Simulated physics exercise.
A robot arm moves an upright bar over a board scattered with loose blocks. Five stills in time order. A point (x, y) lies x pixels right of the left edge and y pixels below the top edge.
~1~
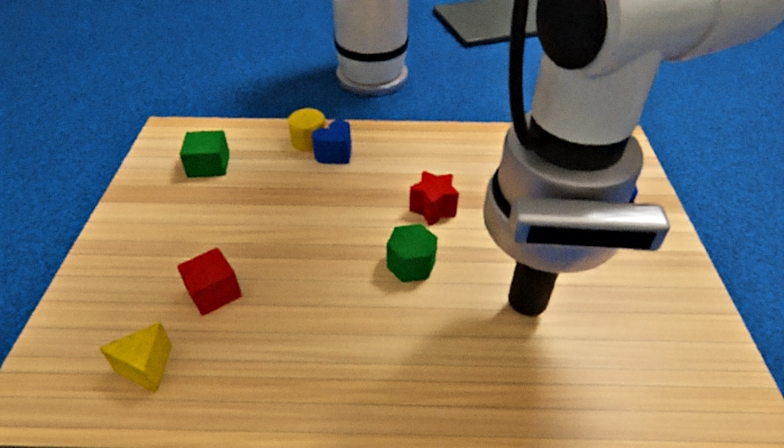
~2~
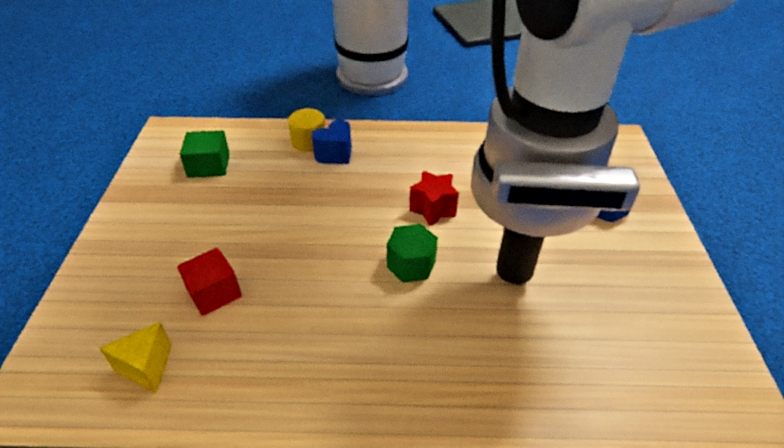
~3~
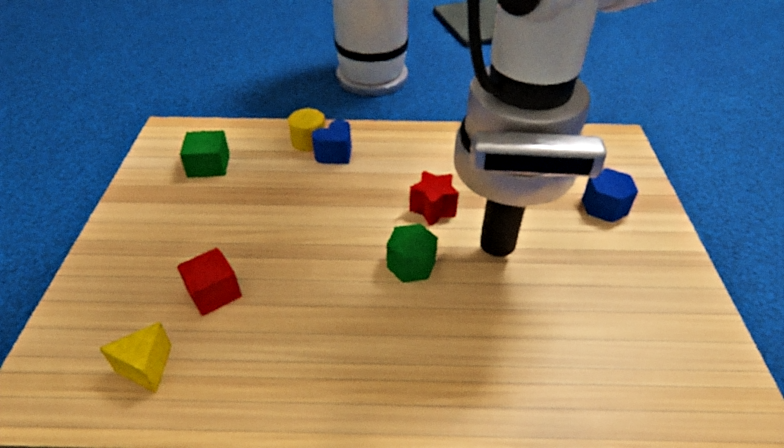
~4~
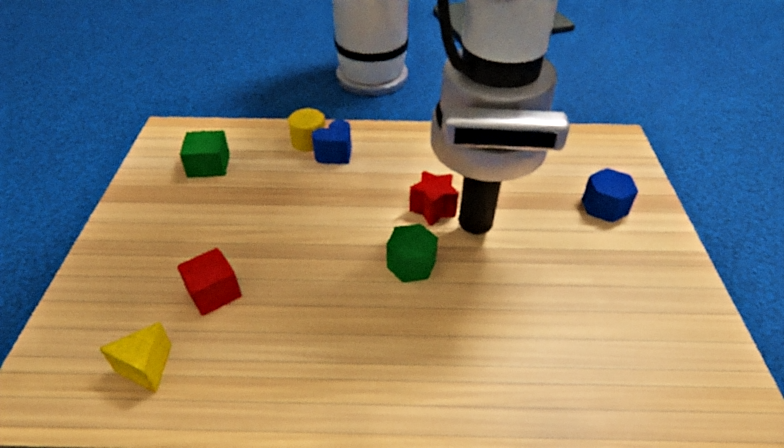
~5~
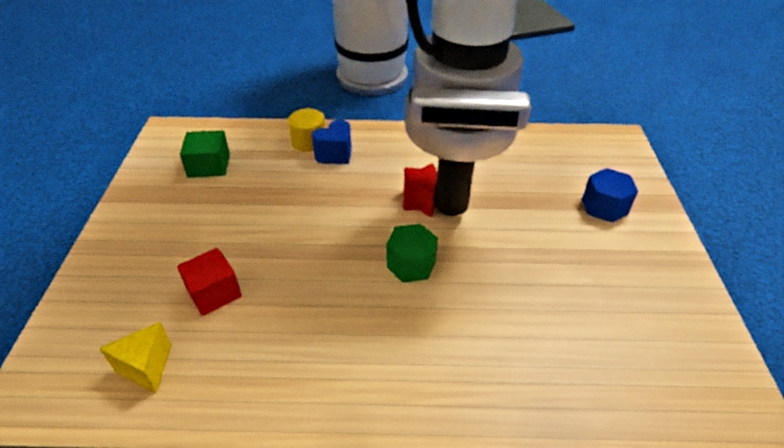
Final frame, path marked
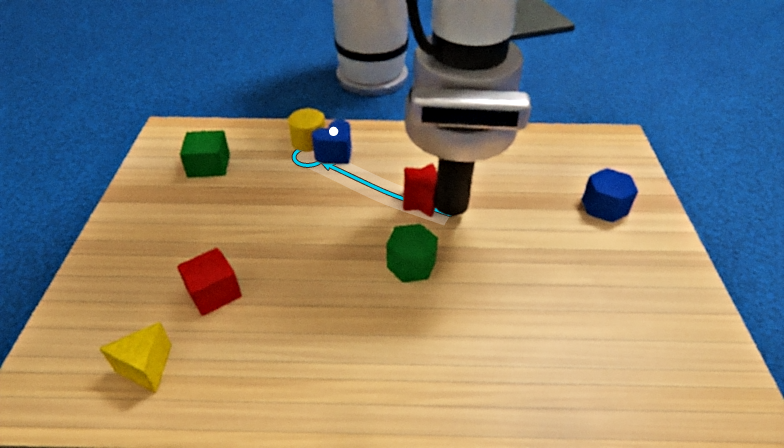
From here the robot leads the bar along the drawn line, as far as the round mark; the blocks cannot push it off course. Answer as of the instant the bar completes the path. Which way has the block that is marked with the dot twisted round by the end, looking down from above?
It turns counter-clockwise.
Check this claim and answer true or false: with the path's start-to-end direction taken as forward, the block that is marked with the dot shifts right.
That is true.
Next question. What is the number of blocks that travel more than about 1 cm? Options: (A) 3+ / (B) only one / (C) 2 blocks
Answer: A.
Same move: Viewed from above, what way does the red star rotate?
Top view: Clockwise.
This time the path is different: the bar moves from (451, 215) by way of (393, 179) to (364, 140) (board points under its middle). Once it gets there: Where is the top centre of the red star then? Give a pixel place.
The middle of the upper face of the red star will lie at about (334, 113) in the picture.
The line goes from (451, 215) over (373, 186) to (309, 156); the dot is on the blue heart-shaped block.
What follows on the original path. One third of the way, bar at (397, 187); red star at (378, 156), turned 15° clockwise.
Two thirds of the way, bar at (350, 166); yellow round block at (298, 114); blue heart-shaped block at (327, 120), turned 30° anticlockwise; red star at (353, 134), turned 55° clockwise.
At the end, bar at (308, 146); yellow round block at (297, 113); blue heart-shaped block at (328, 113), turned 50° anticlockwise; green six-sided block unmoved; red star at (351, 129), turned 95° clockwise.
